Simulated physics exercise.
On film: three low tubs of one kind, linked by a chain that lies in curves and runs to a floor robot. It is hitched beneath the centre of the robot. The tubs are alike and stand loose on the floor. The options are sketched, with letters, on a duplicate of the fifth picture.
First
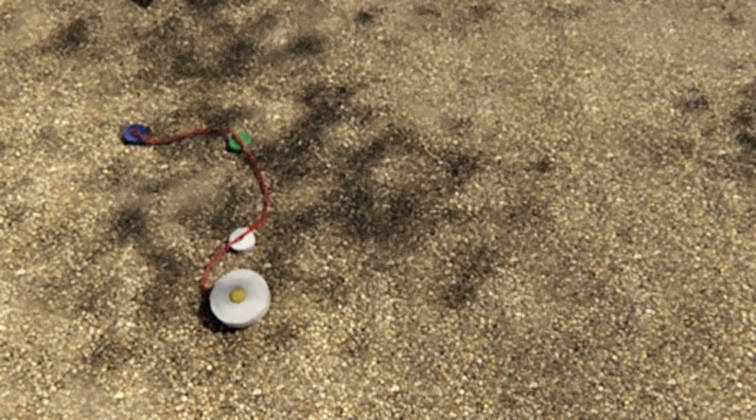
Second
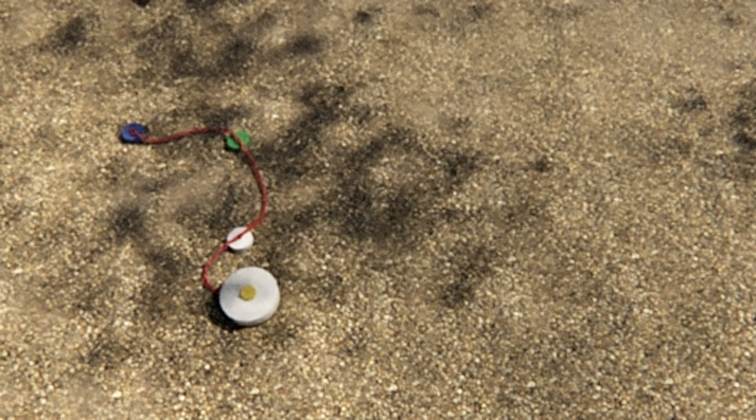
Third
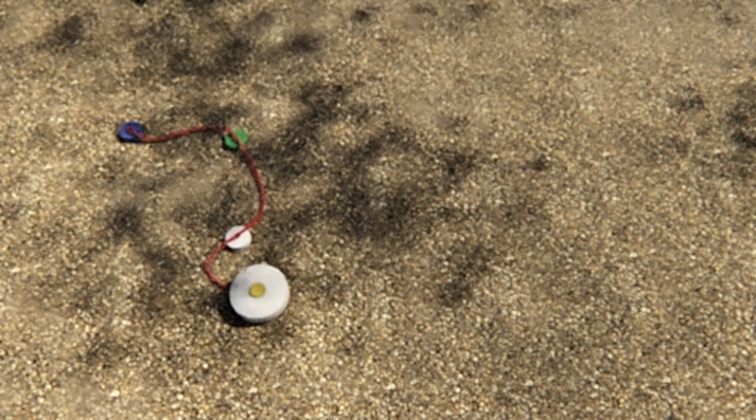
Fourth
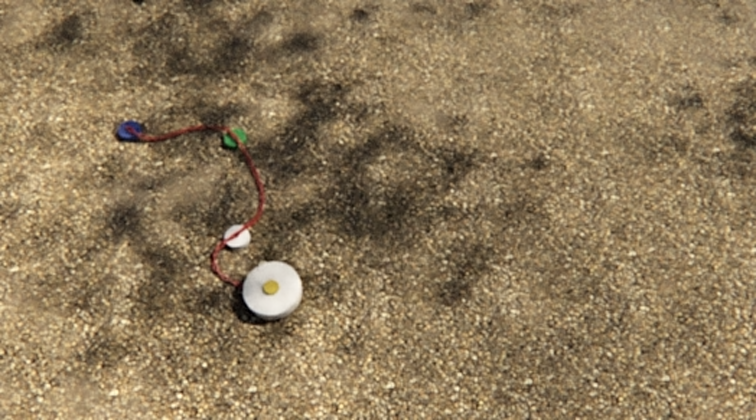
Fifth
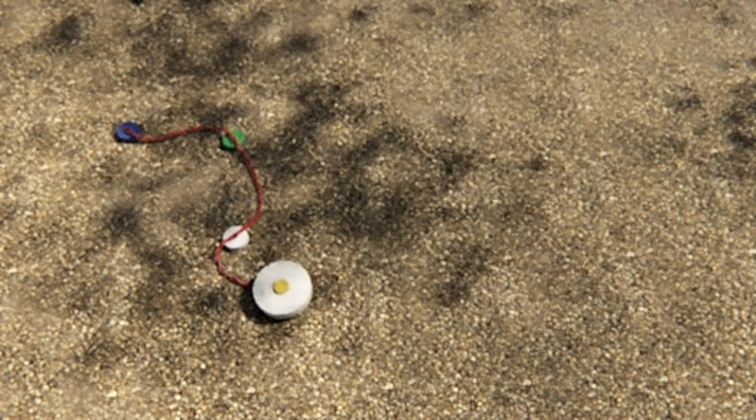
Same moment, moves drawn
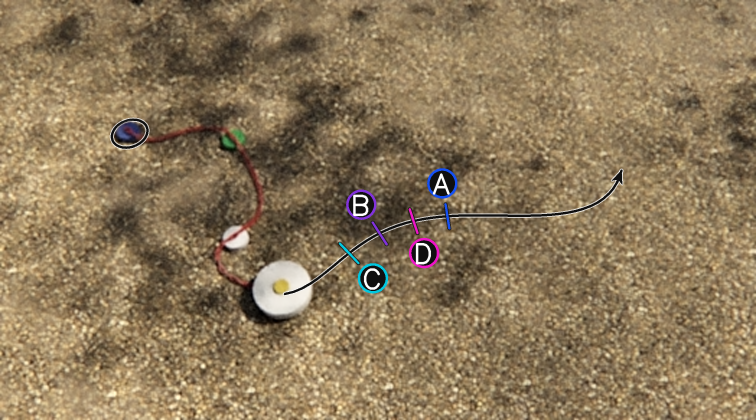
On gravelly ground, a round white robot moves right, bending the near end of a red chain.
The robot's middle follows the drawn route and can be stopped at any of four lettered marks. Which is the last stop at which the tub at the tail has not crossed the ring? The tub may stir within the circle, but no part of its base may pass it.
Stop at A.
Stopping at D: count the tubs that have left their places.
By then, one.
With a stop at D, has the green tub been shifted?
No.
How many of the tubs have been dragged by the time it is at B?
One.
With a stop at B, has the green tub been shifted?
No.
On the marked copy, A at (447, 216); B at (380, 233); C at (349, 253); D at (414, 221); the ring at (130, 133); the route from (285, 294) via (465, 215) to (622, 170).
Taking A. A third of the way, robot (340, 256); blue tub (128, 131); green tub (234, 140); white tub (236, 238).
Two thirds of the way, robot (395, 222); blue tub (128, 131); green tub (234, 140); white tub (286, 236).
When it is over, robot (448, 212); blue tub (128, 131); green tub (238, 143); white tub (342, 200); the ringed tub at the far end is still in its ring.
As for the rest, B is safe but short; C is safe but short; D is safe but short.
